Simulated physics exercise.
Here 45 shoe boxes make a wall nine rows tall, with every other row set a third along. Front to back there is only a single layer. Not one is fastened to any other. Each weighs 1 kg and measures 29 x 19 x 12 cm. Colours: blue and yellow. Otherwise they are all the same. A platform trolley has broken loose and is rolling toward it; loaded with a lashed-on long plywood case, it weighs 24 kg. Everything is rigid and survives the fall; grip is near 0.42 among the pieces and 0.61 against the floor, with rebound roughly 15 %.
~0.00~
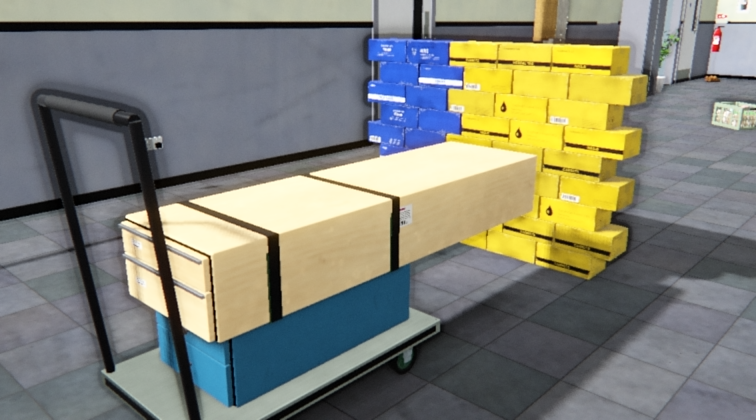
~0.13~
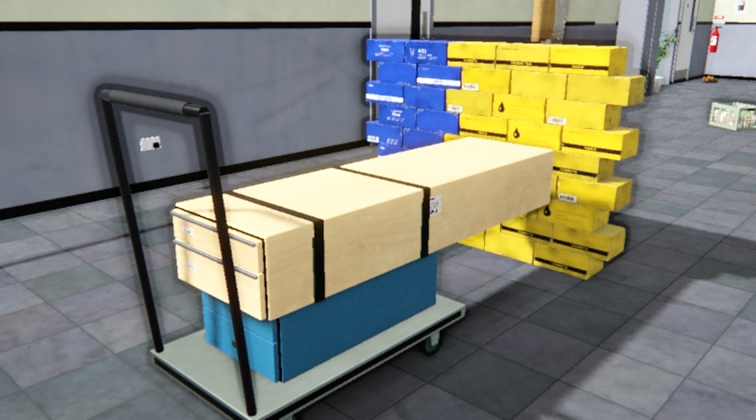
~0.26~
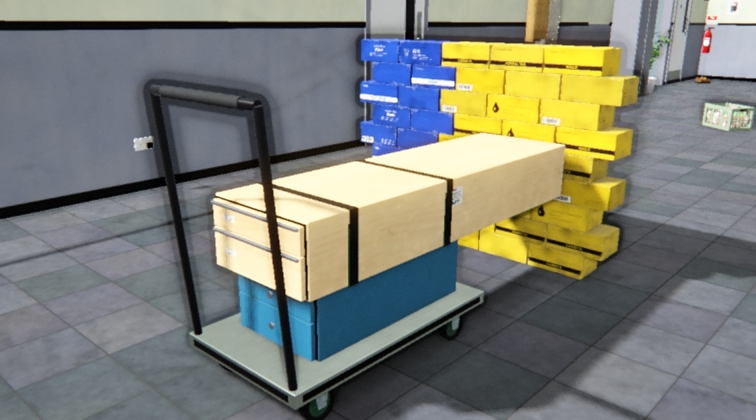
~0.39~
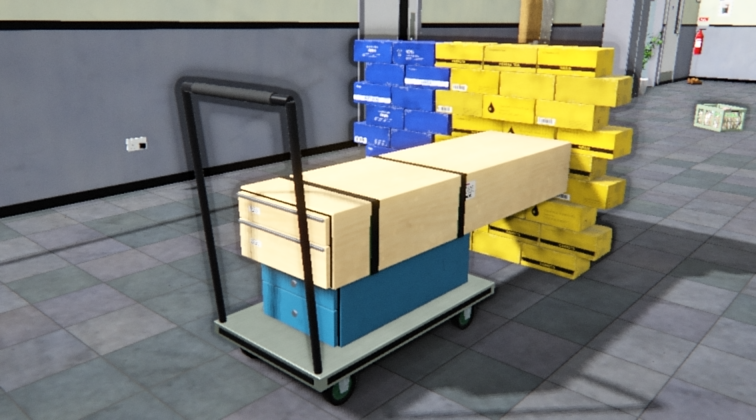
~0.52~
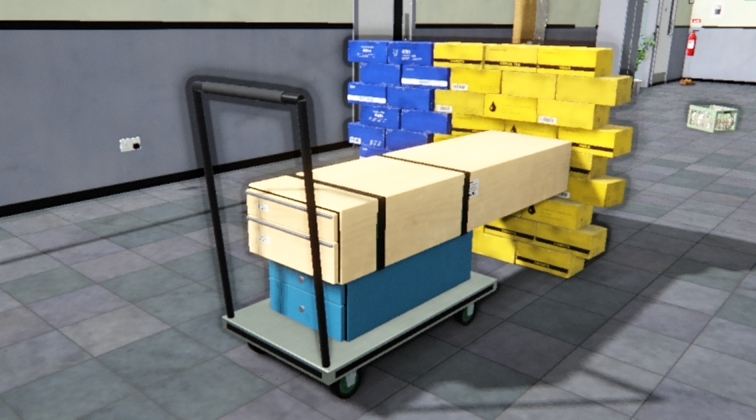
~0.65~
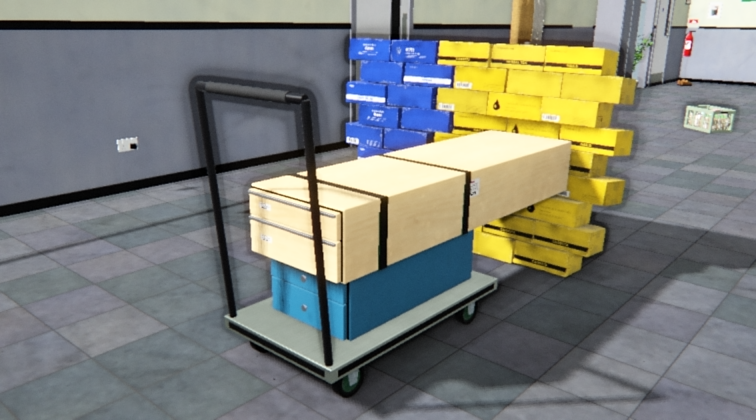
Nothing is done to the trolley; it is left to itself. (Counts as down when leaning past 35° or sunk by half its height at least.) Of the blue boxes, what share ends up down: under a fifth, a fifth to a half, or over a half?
A fifth to a half.
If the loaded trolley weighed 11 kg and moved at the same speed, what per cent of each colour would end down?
Down at the end: Blue 0 per cent, yellow 0 per cent.
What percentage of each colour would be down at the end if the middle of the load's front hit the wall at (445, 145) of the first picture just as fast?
The blue ones would be 90 per cent down and the yellow ones 70 per cent.
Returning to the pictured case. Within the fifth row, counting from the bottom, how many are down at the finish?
From that row, 3 end down.
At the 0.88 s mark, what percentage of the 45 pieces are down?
0 percent by then.
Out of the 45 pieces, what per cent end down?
Something close to 60 percent of them.
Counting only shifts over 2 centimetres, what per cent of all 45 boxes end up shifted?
60 percent.
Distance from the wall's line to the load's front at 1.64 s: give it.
It is some 20 centimetres past it.
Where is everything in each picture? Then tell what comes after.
In the first frame (we follow the side turned to the camera; the camera pans a little), load (529, 175) 41 cm short of the wall; top blue box (387, 51); top yellow box (581, 61); no piece has moved.
The second frame shows load (547, 168) 23 cm short of the wall; top blue box (385, 51).
The third frame shows load (558, 163) 7 cm short of the wall; top blue box (379, 51).
The fourth frame shows load (565, 159) 6 cm into the wall's line; top blue box (372, 52); 15 stirred so far.
The fifth frame shows load (565, 158) 12 cm into the wall's line; top blue box (367, 52); top yellow box (566, 62) displaced 59 mm; steepest lean 3°, the box at (549, 212); 30 stirred so far.
The sixth frame shows load (565, 158) 14 cm into the wall's line; top blue box (369, 50) tipped 5°; top yellow box (573, 60) tipped 6°; steepest lean 6°, the box at (578, 189); 33 stirred so far.
Around 0.88 s, load 16 cm past the wall's line, still rolling; none of the 18 blue boxes down (0 of 45 in all colours); top blue box tipped 14°; top yellow box tipped 14°.
Around 1.16 s, load 17 cm past the wall's line, still rolling; none of the 18 blue boxes down (10 of 45 in all colours); top blue box tipped 30°; top yellow box tipped 31°, 12 cm lower.
Around 1.40 s, load 18 cm past the wall's line, still rolling; 6 of the 18 blue boxes down (26 of 45 in all colours); top blue box tipped 60°, 17 cm lower; top yellow box tipped 64°, 52 cm lower.
Around 1.64 s, load 19 cm past the wall's line, stopped; 6 of the 18 blue boxes down (26 of 45 in all colours); top blue box on its side; top yellow box upside down.
Finally (2.4 s), load 19 cm past the wall's line, stopped; 6 of the 18 blue boxes down (26 of 45 in all colours); top blue box on its side; top yellow box upside down. That is 33 per cent. Seen by the last camera, middles, top blue box near (364, 183), top yellow box near (596, 191).
